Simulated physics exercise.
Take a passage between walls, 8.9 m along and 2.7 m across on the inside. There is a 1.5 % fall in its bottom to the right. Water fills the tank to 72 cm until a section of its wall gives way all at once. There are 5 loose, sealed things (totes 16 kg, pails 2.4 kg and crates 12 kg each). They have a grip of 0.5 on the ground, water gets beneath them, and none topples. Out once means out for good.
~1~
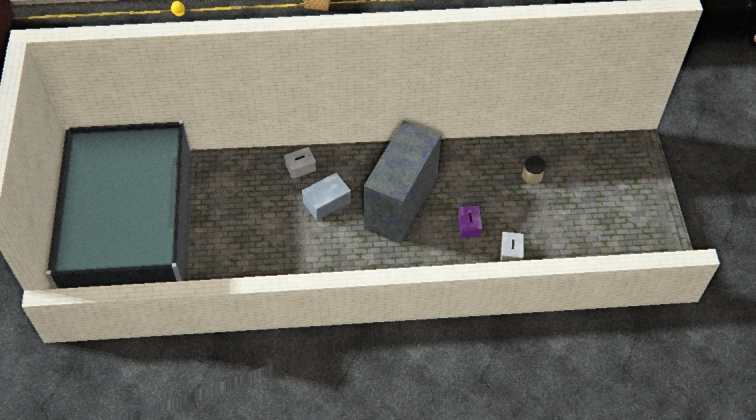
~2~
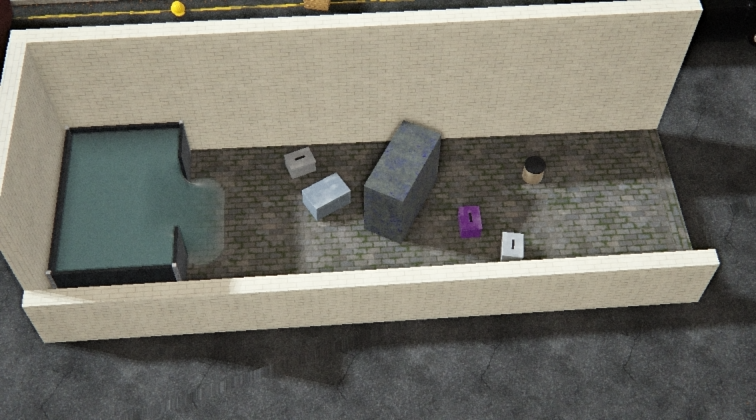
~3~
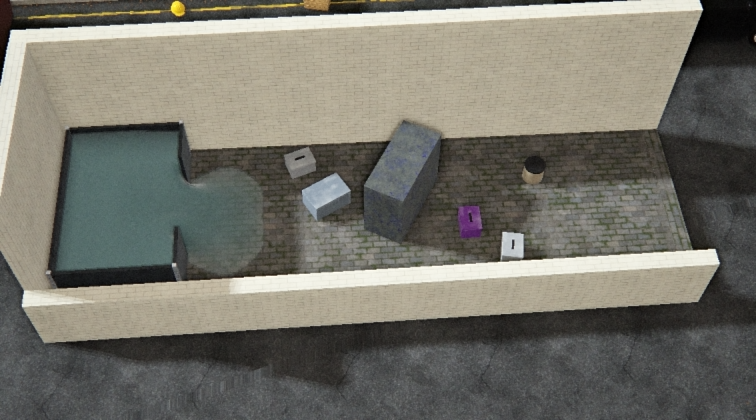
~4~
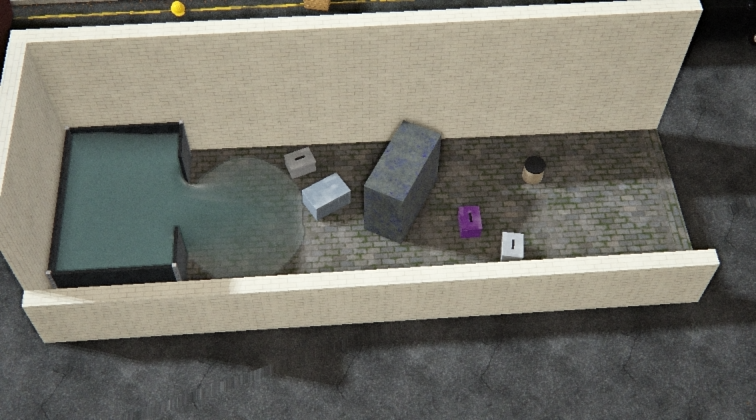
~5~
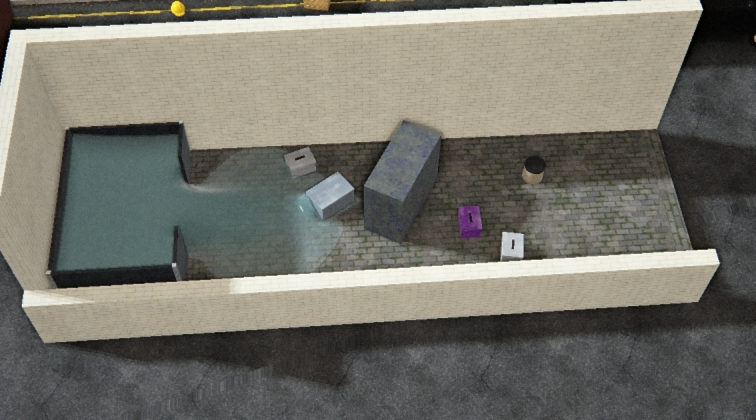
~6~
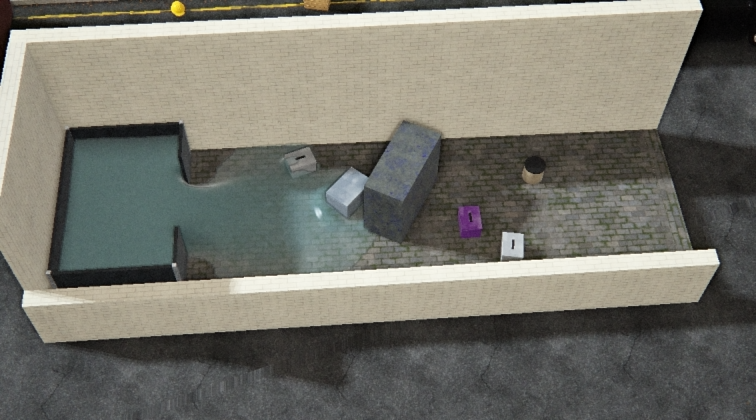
Water spreading right from an opened tank across a walled brick passage, pushing a pale blue box toward a large grey block.
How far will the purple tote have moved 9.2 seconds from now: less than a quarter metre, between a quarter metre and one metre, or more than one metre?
It is pushed a bit.
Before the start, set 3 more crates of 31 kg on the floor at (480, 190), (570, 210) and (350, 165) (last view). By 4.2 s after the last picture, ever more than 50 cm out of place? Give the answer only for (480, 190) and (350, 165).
Taking them in turn, the first is below the mark and the second is above the mark.
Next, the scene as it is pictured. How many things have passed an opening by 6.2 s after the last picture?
The number is 2.
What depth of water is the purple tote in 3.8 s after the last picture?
Roughly 6 cm deep.
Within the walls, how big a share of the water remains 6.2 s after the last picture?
Roughly 64 percent.
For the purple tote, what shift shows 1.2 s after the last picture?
About 0 cm.
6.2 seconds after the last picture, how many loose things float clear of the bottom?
It comes to 2.
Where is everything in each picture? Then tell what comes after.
In the first picture, the purple tote at (470, 217), on the bottom; 3.7 m2 under water; 0 of 5 have shifted.
In the second picture, the purple tote at (470, 217), on the bottom; 4.5 m2 under water; 0 of 5 have shifted.
In the third picture, the purple tote at (470, 217) rests on the ground; 5.5 m2 under water; 0 of 5 have shifted.
In the fourth picture, the purple tote at (470, 217), on the bottom; 6.8 m2 under water; 0 of 5 have shifted.
In the fifth picture, the purple tote at (470, 217), on the bottom; water covers 7.9 m2; 1 of 5 have shifted.
In the sixth picture, the purple tote at (470, 217) rests on the ground; water covers 9.1 m2; 1 of 5 have shifted.
Then, 1.2 s after the last picture the purple tote is near (470, 217), 0.0 m from its start, aground; 0 of 5 are out; 2 afloat.
Then, 3.8 s after the last picture the purple tote is near (488, 203), 0.4 m from its start, aground; 1 of 5 are out; 2 afloat.
Then, 6.2 s after the last picture the purple tote is near (494, 197), 0.5 m from its start, aground; 2 of 5 are out; 2 afloat.
Then, 9.2 s after the last picture the purple tote is near (494, 197), 0.5 m from its start, aground; 2 of 5 are out; 0 afloat.
